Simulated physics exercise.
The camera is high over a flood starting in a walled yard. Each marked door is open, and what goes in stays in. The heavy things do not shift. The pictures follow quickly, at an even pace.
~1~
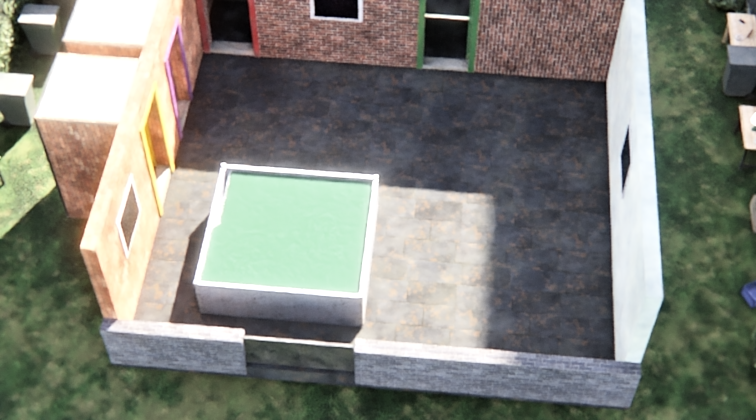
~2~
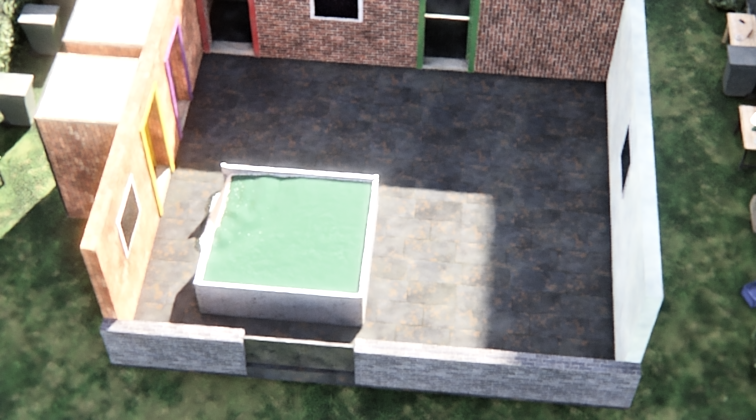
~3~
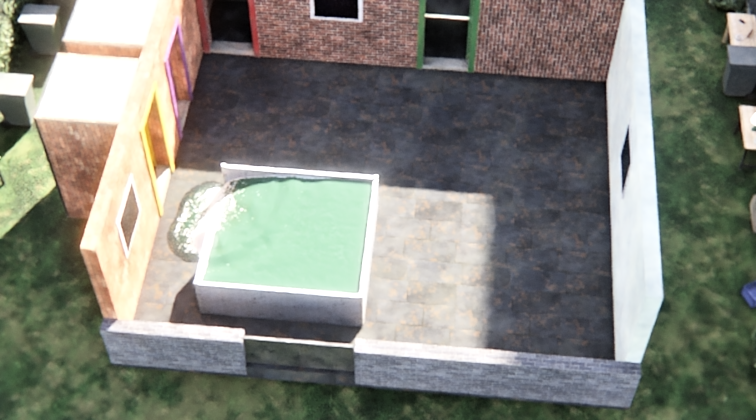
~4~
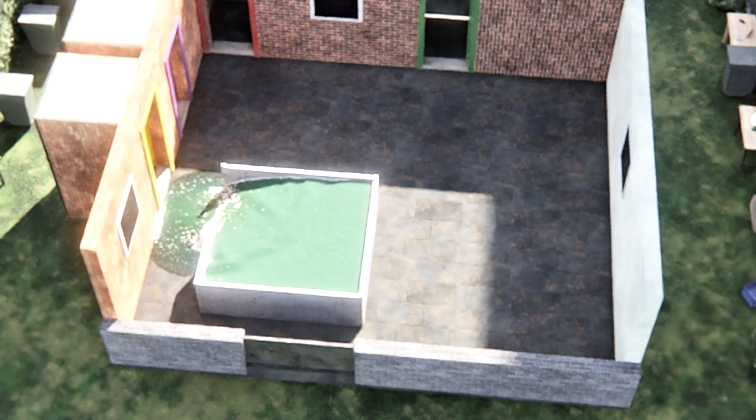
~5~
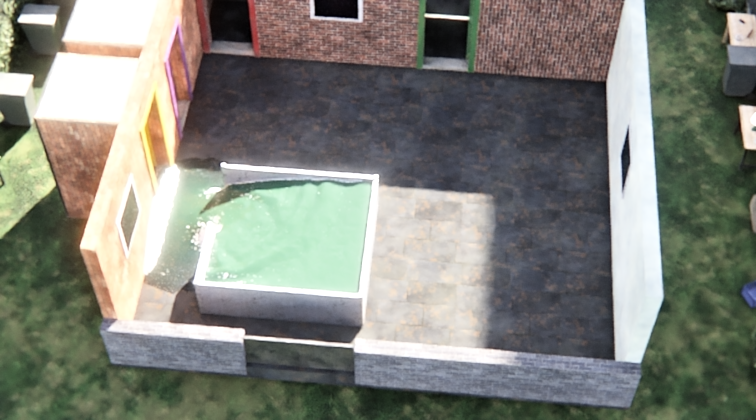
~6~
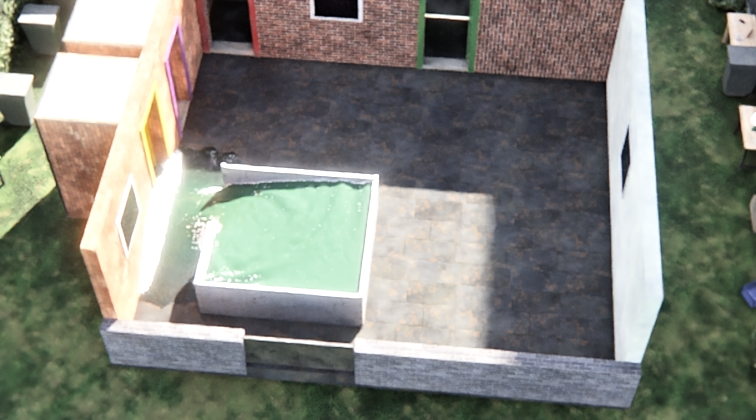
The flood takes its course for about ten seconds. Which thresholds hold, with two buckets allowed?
The purple door takes more than that; the green door stays under that; the red door takes more than that; the yellow door takes more than that.
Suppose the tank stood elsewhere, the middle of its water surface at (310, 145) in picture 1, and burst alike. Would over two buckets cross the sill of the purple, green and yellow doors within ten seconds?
The purple door takes more; the green door holds; the yellow door holds.
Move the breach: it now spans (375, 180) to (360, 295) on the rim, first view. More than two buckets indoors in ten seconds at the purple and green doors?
The purple one is over, the green one lets more in.
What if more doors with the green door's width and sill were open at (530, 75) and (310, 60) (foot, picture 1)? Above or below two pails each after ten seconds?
In turn: Holds, is over.
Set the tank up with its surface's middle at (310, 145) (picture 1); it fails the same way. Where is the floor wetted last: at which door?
It is the green one.
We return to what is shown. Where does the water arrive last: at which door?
It is the green door.
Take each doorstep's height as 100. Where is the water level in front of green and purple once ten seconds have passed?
Roughly 40 per cent, then 160 per cent.
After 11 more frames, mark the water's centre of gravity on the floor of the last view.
Near (259, 245).
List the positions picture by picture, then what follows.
Still water in the water tank at (290, 231), in the first picture.
The front is at a hidden place, out from the gap at (222, 216), in the second picture.
Water pours out at (222, 217) and has run to (205, 186), in the third picture.
The front is at (151, 252), out from the gap at (223, 217), in the fourth picture.
The front is at (175, 163), out from the gap at (223, 217), in the fifth picture.
Water pours out at (223, 217) and has run to (179, 149), in the sixth picture.
A moment on, water covers 15 % of the floor; the purple door wet at the sill, nothing in, the green door not reached, the red door not reached, the yellow door far over two buckets in.
Next, water covers 25 % of the floor; the purple door under two buckets in, the green door not reached, the red door under two buckets in, the yellow door far over two buckets in.
Then, water covers 40 % of the floor; the purple door over two buckets in, the green door wet at the sill, nothing in, the red door far over two buckets in, the yellow door far over two buckets in.
Later, water covers 75 % of the floor; the purple door over two buckets in, the green door wet at the sill, nothing in, the red door far over two buckets in, the yellow door far over two buckets in.
In the end, water covers 90 % of the floor; the purple door over two buckets in, the green door wet at the sill, nothing in, the red door far over two buckets in, the yellow door far over two buckets in.
